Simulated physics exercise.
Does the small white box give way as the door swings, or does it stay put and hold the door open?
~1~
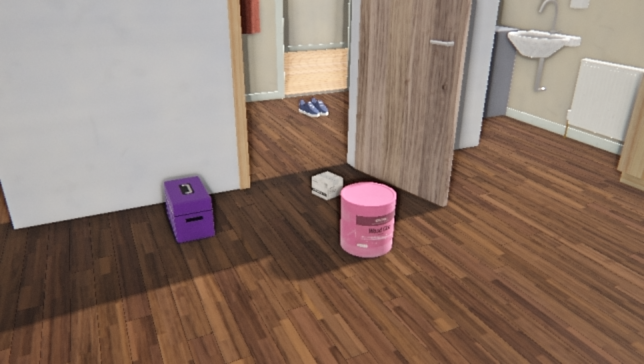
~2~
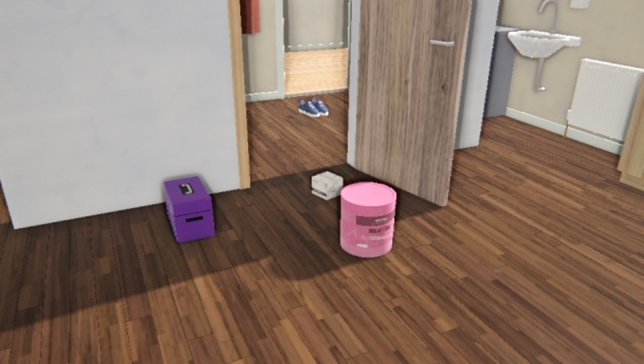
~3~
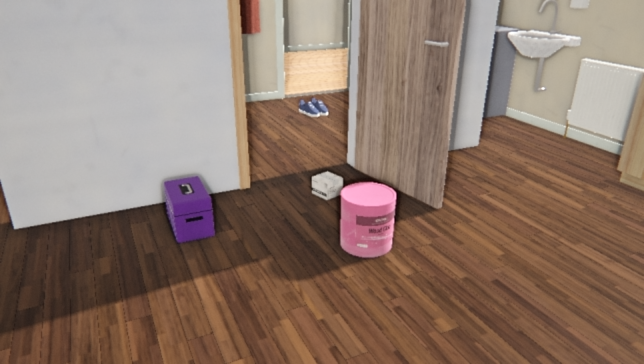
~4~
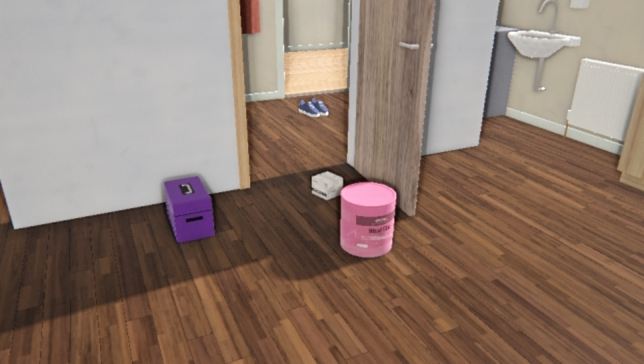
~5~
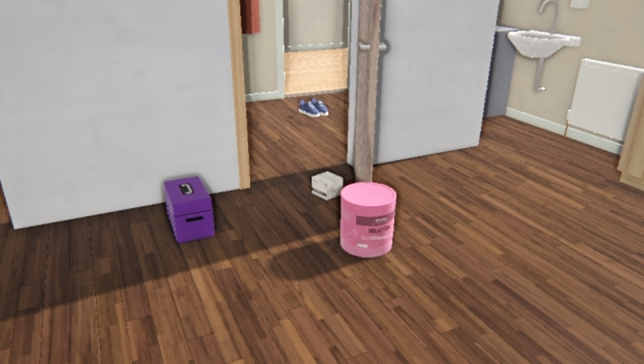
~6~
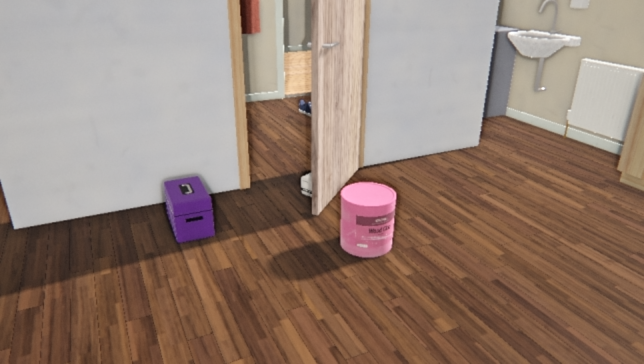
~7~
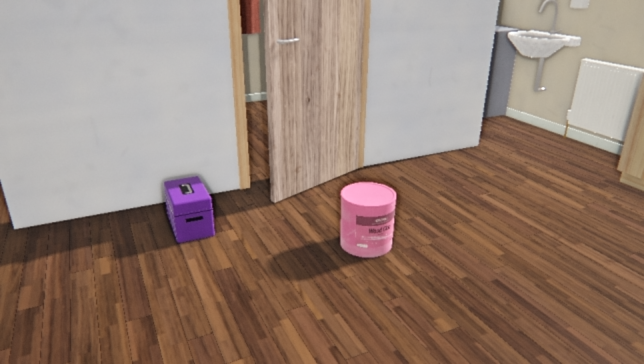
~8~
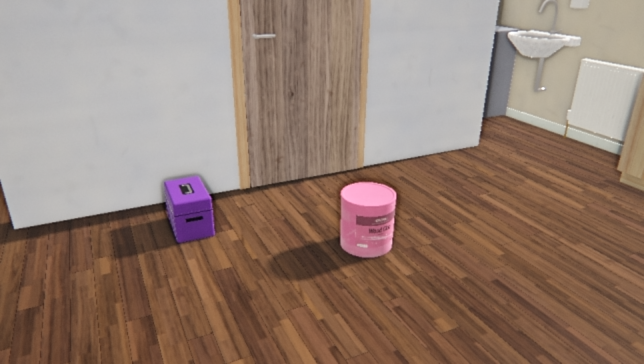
The white box gives way, shifting left with the door before going out of sight behind it, and the door swings shut across the doorway.
